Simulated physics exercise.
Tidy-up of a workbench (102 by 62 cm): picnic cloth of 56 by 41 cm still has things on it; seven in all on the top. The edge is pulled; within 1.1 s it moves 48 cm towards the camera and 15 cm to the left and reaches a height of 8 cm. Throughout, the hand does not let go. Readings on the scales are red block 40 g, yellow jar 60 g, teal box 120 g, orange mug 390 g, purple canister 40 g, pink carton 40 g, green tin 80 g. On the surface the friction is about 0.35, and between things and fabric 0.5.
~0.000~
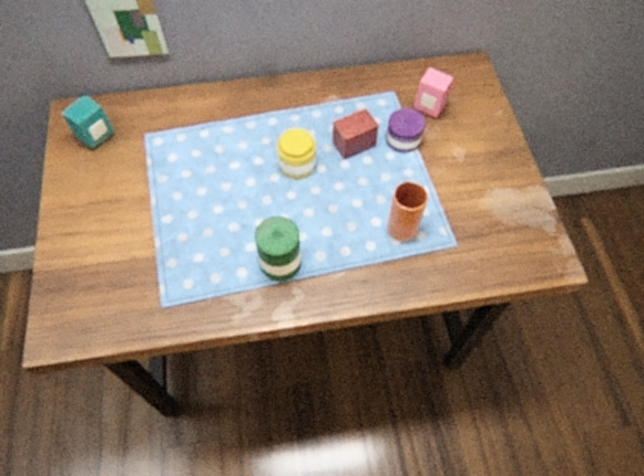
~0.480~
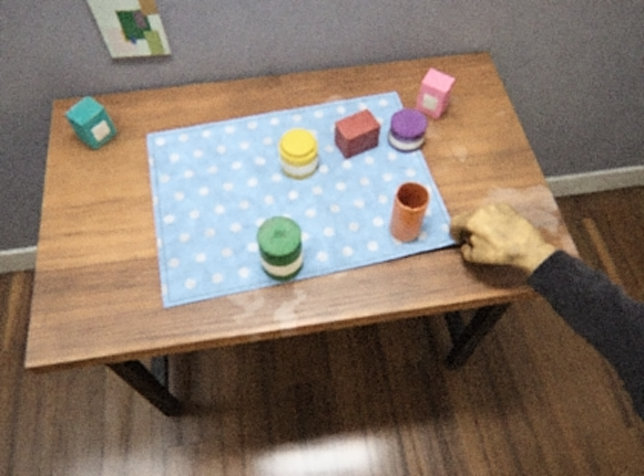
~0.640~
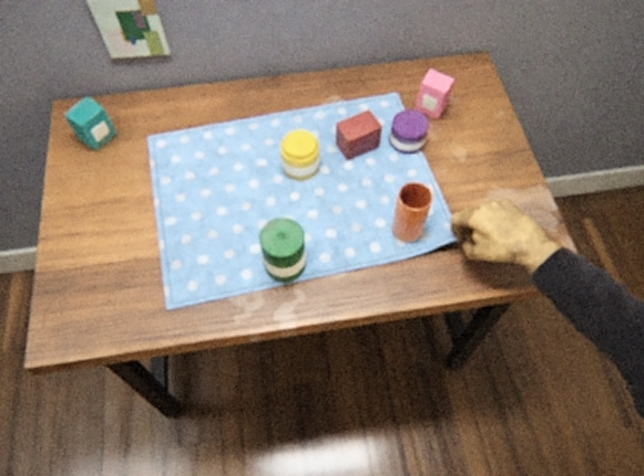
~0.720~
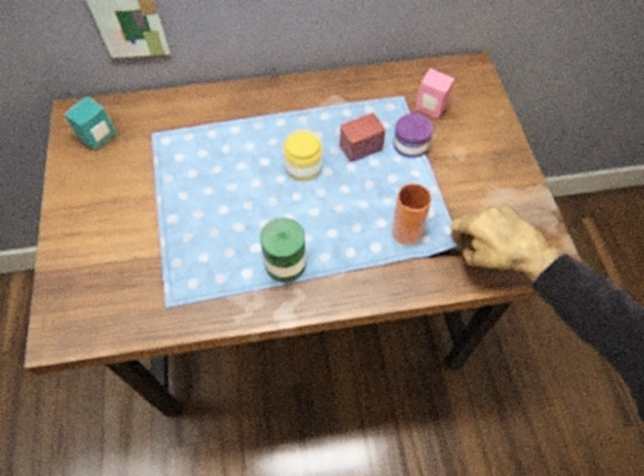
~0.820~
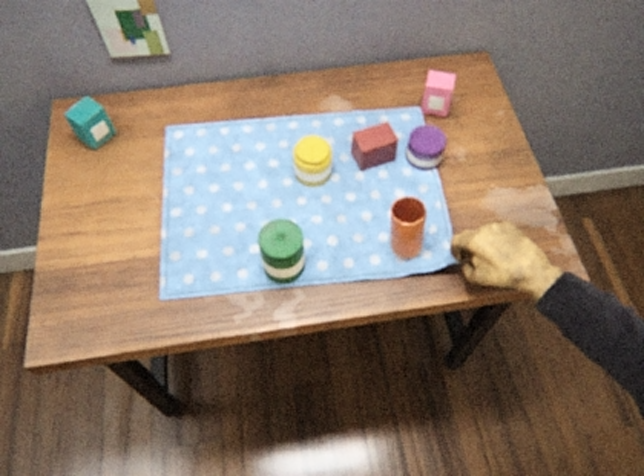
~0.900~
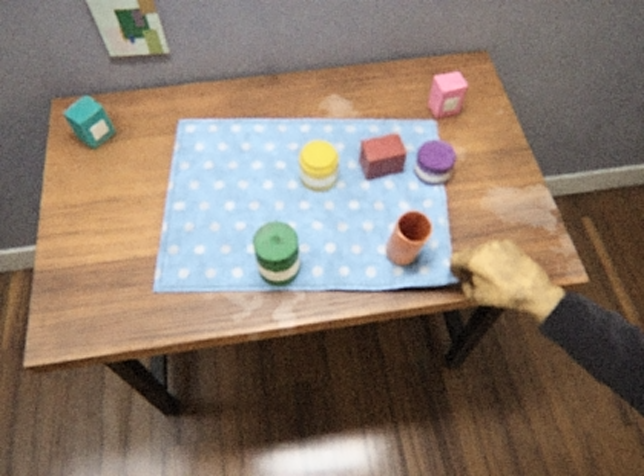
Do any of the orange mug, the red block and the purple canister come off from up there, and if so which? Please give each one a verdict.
Result: I'd say the orange mug leaves; I'd say the red block leaves; I'd say the purple canister leaves.
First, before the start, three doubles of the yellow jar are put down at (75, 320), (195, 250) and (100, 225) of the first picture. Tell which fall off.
In turn: Stays up, drops off, remains.
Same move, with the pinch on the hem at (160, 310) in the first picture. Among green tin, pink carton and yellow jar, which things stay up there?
Outcome: Green tin leaves the top; pink carton keeps its place; yellow jar leaves the top.
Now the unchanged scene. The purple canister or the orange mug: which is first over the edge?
The purple one goes first.
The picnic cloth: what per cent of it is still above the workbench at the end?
Roughly 0%.
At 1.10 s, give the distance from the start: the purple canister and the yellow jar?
For the purple canister it's around 25 cm, and for the yellow jar around 15 cm.
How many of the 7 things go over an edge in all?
5 in all.
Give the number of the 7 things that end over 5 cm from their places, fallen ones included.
The total comes out at 5.
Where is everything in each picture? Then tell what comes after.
In the first frame, shows, orange mug (411, 195); red block (356, 123); purple canister (407, 121); picnic cloth corners (162, 308) (145, 135) (394, 92) (456, 246).
In the second frame, shows, picnic cloth corners (165, 308) (147, 135); grip (460, 242).
In the third frame, shows, purple canister (411, 123); green tin (282, 236); orange mug (416, 196); picnic cloth corners (167, 310) (148, 137); grip (462, 239).
In the fourth frame, shows, red block (363, 127); purple canister (415, 126); orange mug (415, 198); picnic cloth corners (167, 307) (153, 134); grip (462, 245).
In the fifth frame, shows, red block (376, 136); purple canister (428, 139); pink carton (442, 80); picnic cloth corners (160, 300) (167, 127); grip (461, 261).
In the sixth frame, shows, orange mug (412, 222); red block (384, 146); purple canister (437, 154); picnic cloth corners (154, 292) (180, 120); grip (461, 279).
By 1.1 s, 90 % of the picnic cloth is still over the top; purple canister 25 cm off its start, red block 21 cm off its start, orange mug on its side, 12 cm off its start.
By 1.3 s, 70 % of the picnic cloth is still over the top; purple canister 45 cm off its start, red block 38 cm off its start, orange mug lifted 6 cm.
By 1.5 s, 25 % of the picnic cloth is still over the top; purple canister over the edge, red block over the edge, orange mug 30 cm off its start at (347, 375).
By 1.7 s, 0 % of the picnic cloth is still over the top; purple canister over the edge, red block over the edge, orange mug over the edge.
By 3.3 s, 0 % of the picnic cloth is still over the top; purple canister over the edge, red block over the edge, orange mug over the edge, yellow jar over the edge.
